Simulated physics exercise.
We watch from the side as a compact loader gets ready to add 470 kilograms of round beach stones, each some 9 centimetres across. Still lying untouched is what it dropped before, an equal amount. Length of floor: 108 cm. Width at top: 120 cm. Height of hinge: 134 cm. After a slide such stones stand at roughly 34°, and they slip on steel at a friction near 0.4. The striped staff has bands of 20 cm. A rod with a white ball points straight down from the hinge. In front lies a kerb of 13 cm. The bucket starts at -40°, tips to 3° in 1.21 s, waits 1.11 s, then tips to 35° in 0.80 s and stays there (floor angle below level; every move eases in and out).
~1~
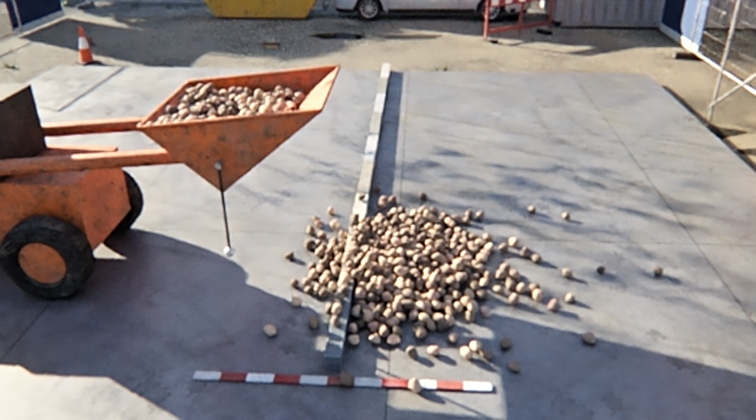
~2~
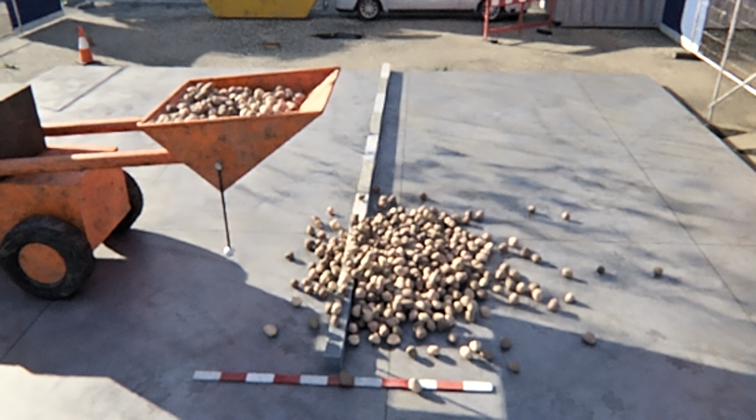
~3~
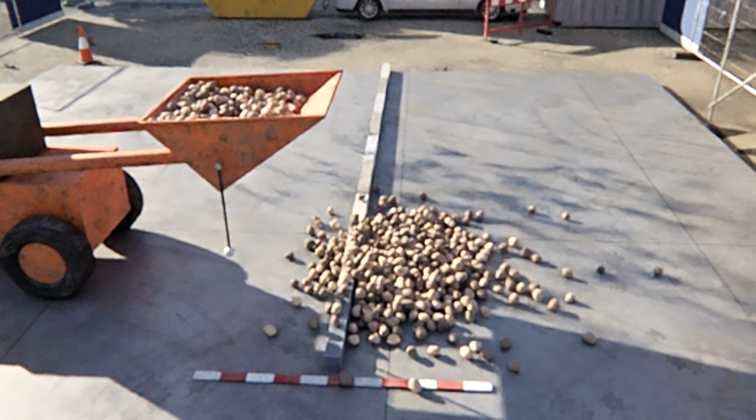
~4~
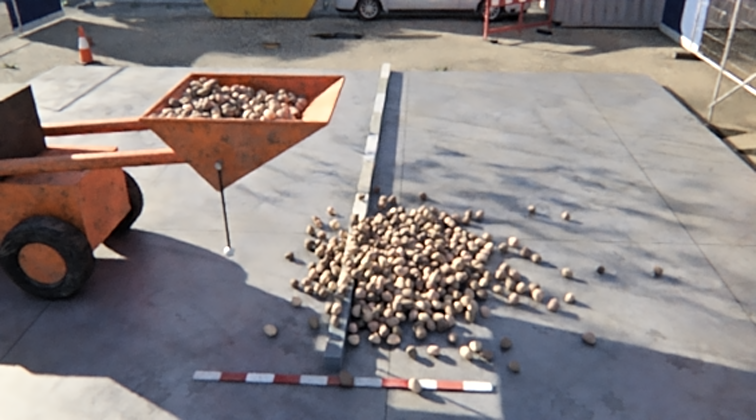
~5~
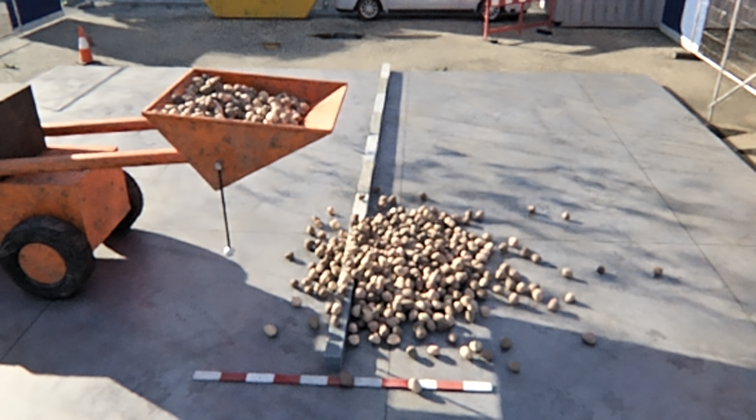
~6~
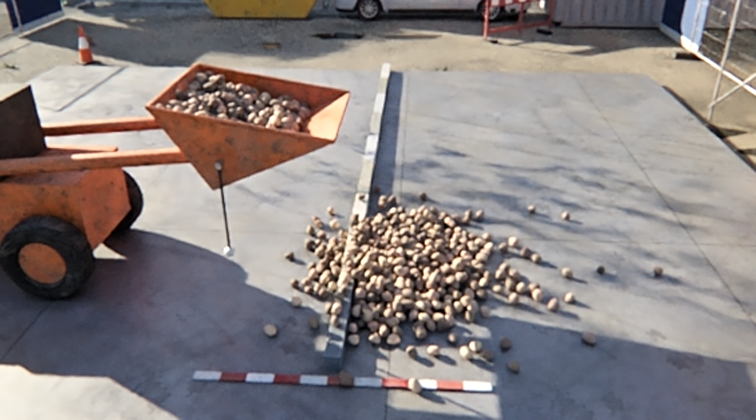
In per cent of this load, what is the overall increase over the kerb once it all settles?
63 out of 100, about.
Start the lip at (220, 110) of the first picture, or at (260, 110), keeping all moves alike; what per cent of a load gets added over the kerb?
About 0 per cent for the first, 10 per cent for the second.
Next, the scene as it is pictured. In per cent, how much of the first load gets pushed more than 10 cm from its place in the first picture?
10 per cent.
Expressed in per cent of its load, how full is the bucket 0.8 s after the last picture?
Close to 100 in a hundred.
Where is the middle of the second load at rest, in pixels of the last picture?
Roughly pixel (373, 255) in the last view.
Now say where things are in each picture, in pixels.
In the first picture, lip at (321, 111), floor tilted -40°, highest stones at (238, 95). The earlier load is highest near (379, 254), 20 cm above ground level, 13 % on this side of the kerb, 87 % over the kerb.
In the second picture, lip at (322, 112), floor tilted -39°, highest stones at (217, 95).
In the third picture, lip at (324, 117), floor tilted -37°, highest stones at (211, 94).
In the fourth picture, the bucket is at -33°, its lip at (328, 124); the top of the load is at (205, 90).
In the fifth picture, the bucket is at -29°, its lip at (331, 132); the top of the load is at (203, 87).
In the sixth picture, lip at (334, 142), floor tilted -24°, highest stones at (203, 84).
Then, 0.4 s after the last picture the floor is at -4°; in per cent of one load, 100 in the bucket, 13 on this side of the kerb, 87 over the kerb; the foremost stones are at (579, 268).
Then, 0.8 s after the last picture the floor is at 3°; in per cent of one load, 100 in the bucket, 13 on this side of the kerb, 87 over the kerb; the foremost stones are at (579, 268).
Then, 3.1 s after the last picture the floor is at 35°; in per cent of one load, 16 in the bucket, 58 on this side of the kerb, 126 over the kerb; the foremost stones are at (579, 268).
Then, 5.9 s after the last picture the floor is at 35°; in per cent of one load, 0 in the bucket, 50 on this side of the kerb, 150 over the kerb; the foremost stones are at (593, 283). Net gain over the kerb, 63.
